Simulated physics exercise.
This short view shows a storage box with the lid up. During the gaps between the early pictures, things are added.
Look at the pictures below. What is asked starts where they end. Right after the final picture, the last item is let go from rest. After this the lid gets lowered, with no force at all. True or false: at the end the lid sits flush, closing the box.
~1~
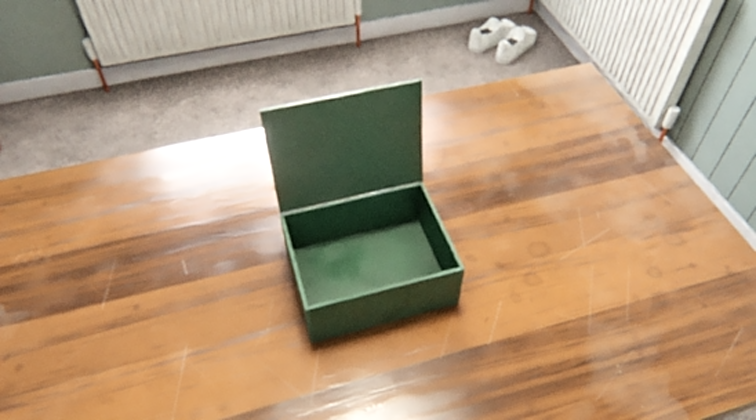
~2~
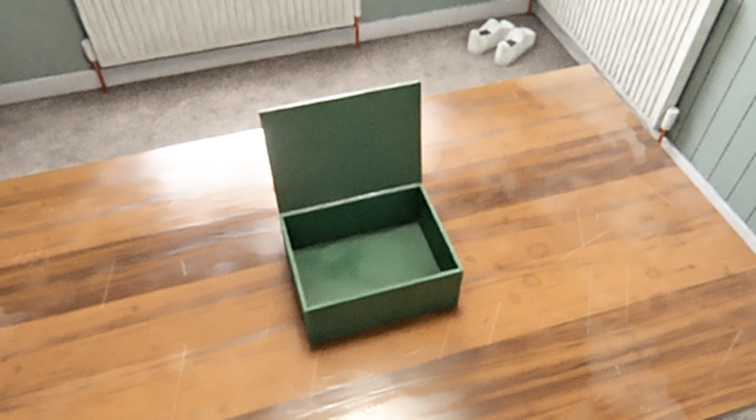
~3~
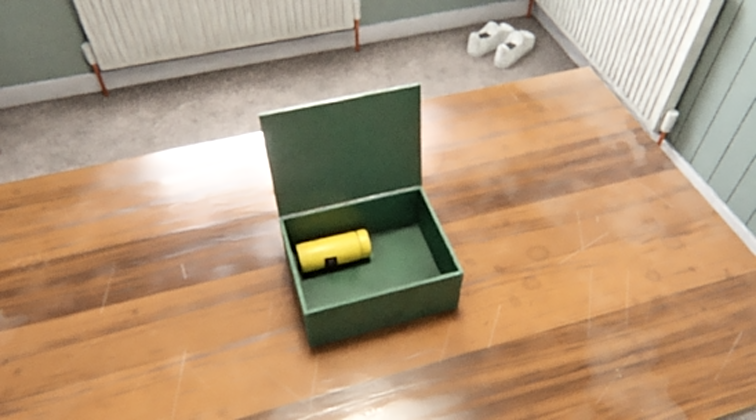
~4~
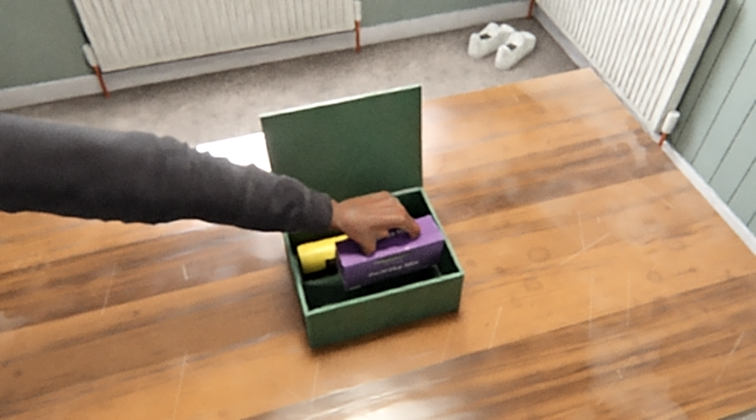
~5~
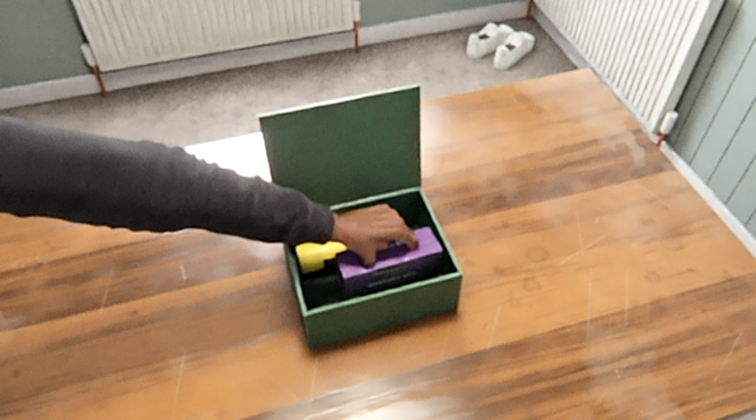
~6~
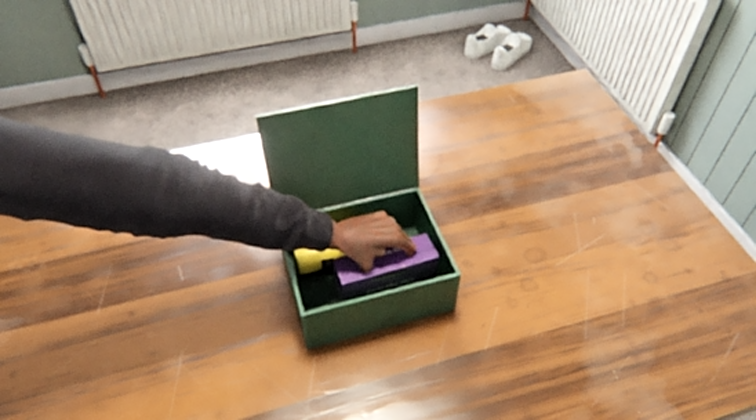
True.
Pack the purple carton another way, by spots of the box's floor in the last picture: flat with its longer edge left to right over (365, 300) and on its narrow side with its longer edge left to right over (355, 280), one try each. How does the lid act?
Shut, then shut.
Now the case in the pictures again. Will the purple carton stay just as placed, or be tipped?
Looking at the last picture, the purple carton is left as set.
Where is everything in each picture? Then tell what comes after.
In the first frame, the last thing is not in view yet.
In the second frame, the last thing is not in view yet.
In the third frame, the last thing is not in view yet; yellow shaker (334, 251).
The fourth frame shows coming down; purple carton (389, 253).
The fifth frame shows coming down; purple carton (388, 263).
The sixth frame shows in place under the hand; purple carton (386, 269).
Then, 1.30 s past the last view, lid 83° above the rim.
Then, 1.70 s past the last view, lid 46° above the rim.
Then, 1.90 s past the last view, lid 15° above the rim.
Finally, lid shut; both still in place. Final places as the last picture's camera would see them, purple carton near (386, 270).
